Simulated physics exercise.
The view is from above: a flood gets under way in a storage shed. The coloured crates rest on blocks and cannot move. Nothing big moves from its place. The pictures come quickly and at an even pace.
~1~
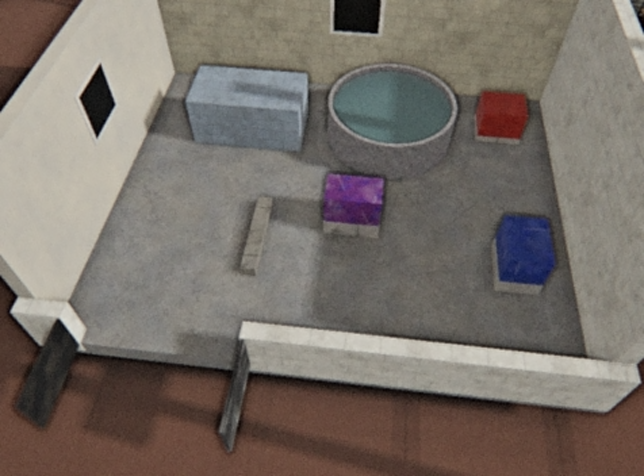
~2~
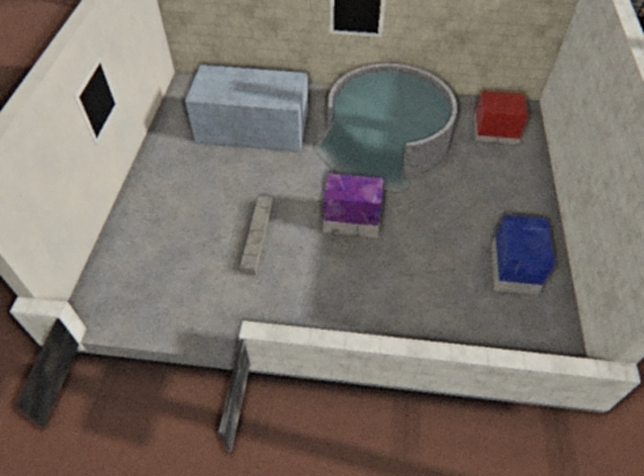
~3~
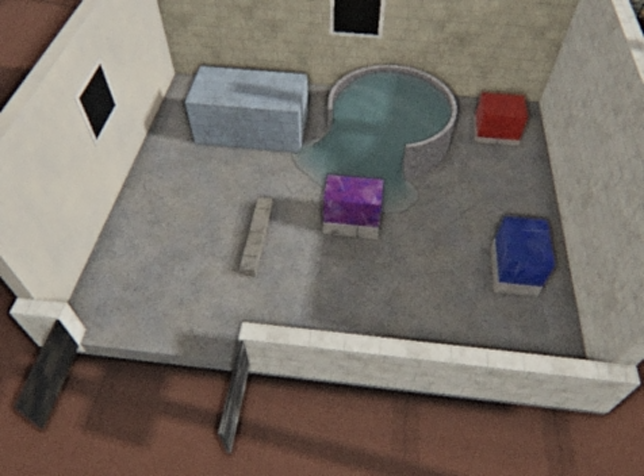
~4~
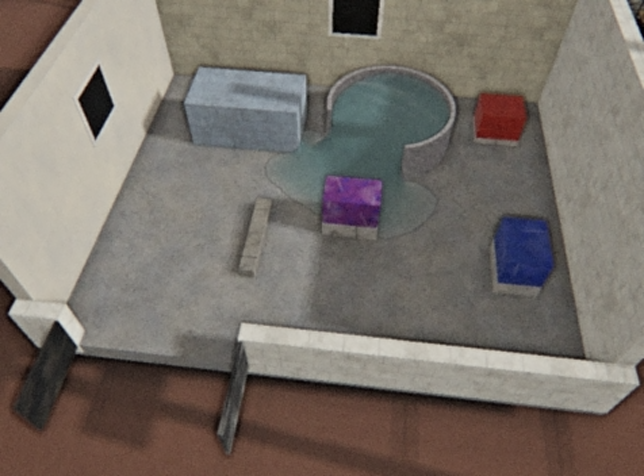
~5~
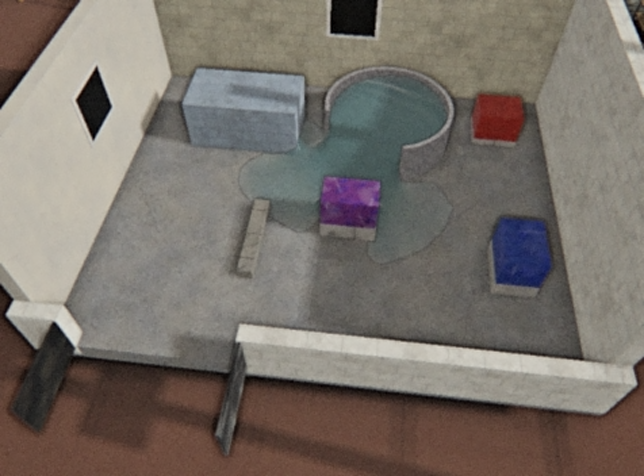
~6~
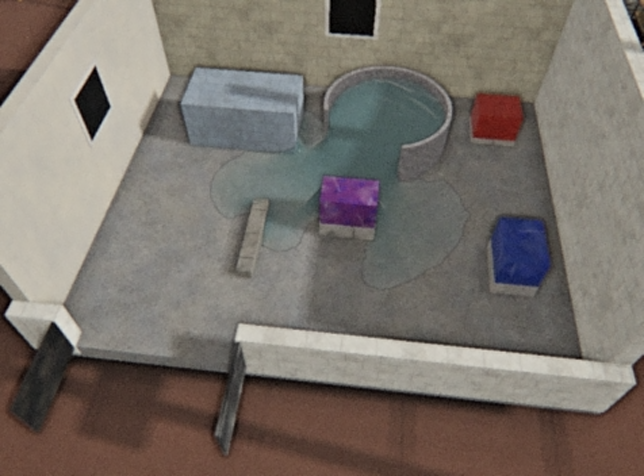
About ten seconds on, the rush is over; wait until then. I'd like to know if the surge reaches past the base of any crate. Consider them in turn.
At the end, red crate: A dry one; blue crate: A dry one; purple crate: A wet one.
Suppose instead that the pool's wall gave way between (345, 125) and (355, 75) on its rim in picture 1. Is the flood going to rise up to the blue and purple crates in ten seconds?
Well, the blue crate is never reached, and the purple crate is never reached as well.
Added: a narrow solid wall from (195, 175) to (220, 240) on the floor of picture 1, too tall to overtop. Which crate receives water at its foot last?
My answer: The red-painted one.
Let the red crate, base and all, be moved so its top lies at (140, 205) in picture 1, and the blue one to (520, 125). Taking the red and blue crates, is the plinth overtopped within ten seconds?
In ten seconds the red crate is reached and the blue crate is never reached.
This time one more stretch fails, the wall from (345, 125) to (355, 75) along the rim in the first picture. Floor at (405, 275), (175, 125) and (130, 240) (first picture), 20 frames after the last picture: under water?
Okay, the first is left untouched, the next is waterlogged, and the last is waterlogged.
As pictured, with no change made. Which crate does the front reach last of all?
The red crate, I reckon.
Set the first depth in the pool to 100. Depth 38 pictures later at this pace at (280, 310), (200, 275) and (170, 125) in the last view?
About 8, 4, 6 %.
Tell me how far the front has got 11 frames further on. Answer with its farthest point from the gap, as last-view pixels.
The farthest point of the front sits at (53, 328).
A moment on, water covers 40 % of the floor; the red crate not reached, the blue crate water round its plinth, the purple crate water round its plinth.
Next, water covers 60 % of the floor; the red crate not reached, the blue crate water round its plinth, the purple crate water round its plinth.
Then, water covers 75 % of the floor; the red crate not reached, the blue crate water round its plinth, the purple crate water round its plinth.
Later, water covers 90 % of the floor; the red crate water round its plinth, the blue crate water round its plinth, the purple crate water round its plinth.
In the end, water covers 100 % of the floor; the red crate stayed above the water, the blue crate stayed above the water, the purple crate was topped.
